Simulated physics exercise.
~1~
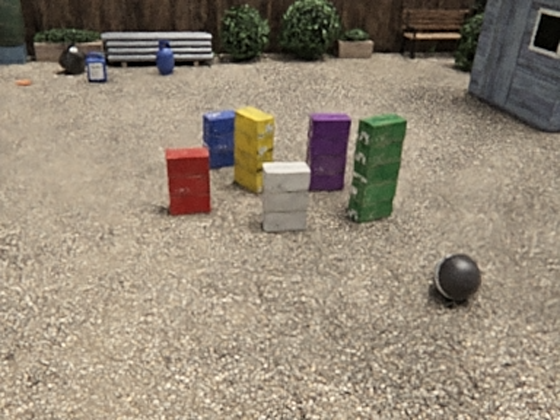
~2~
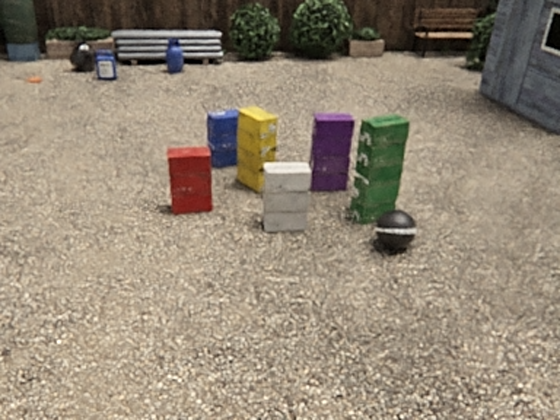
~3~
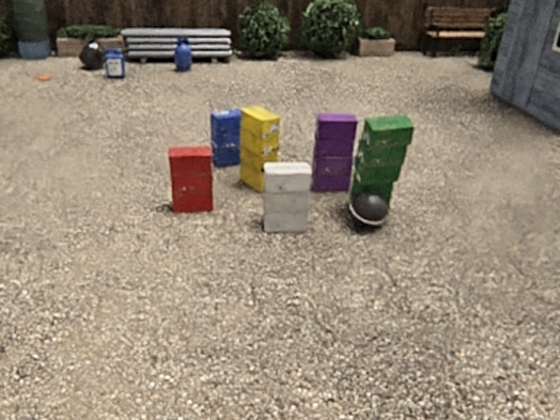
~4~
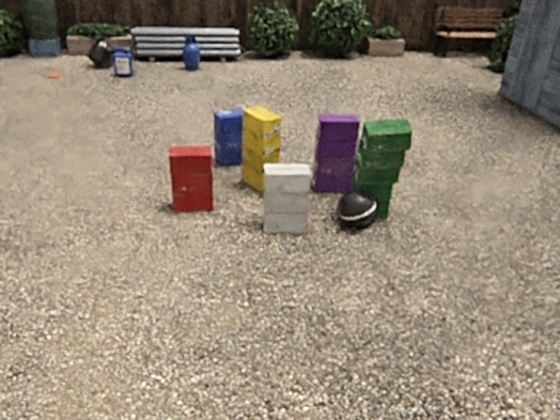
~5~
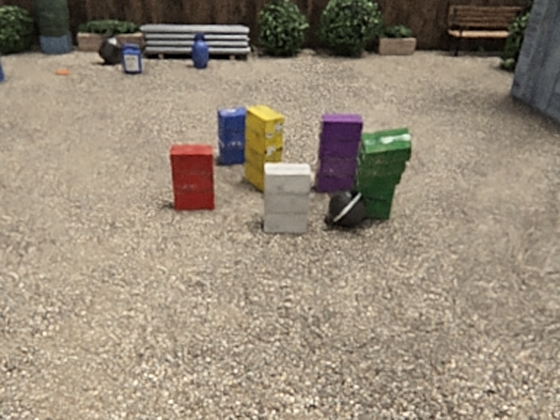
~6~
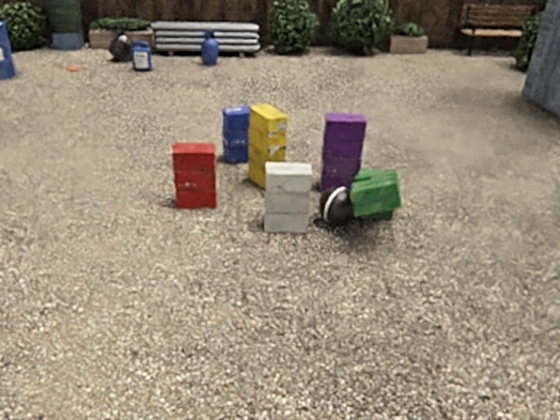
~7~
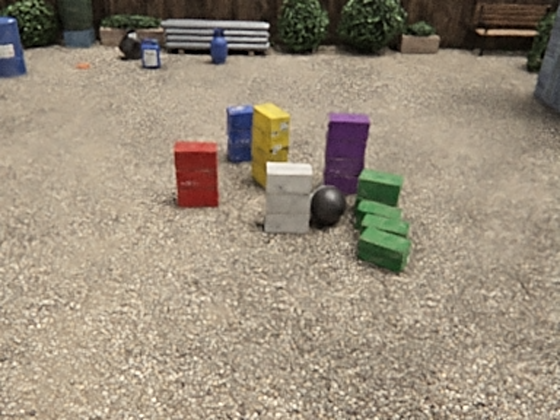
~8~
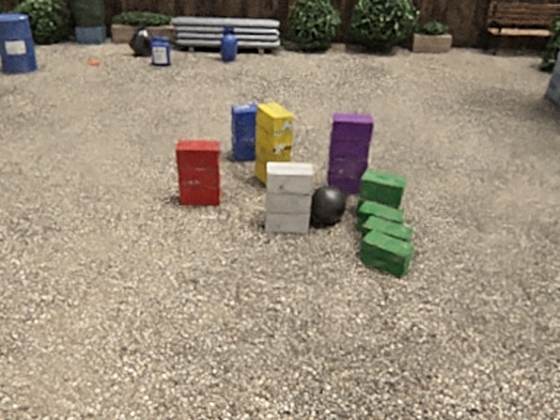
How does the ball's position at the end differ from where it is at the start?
At the start the ball is out on the open gravel at the right, nearer the viewer than the columns. By the end it is farther left and farther back, between the white column and the fallen green parcels.
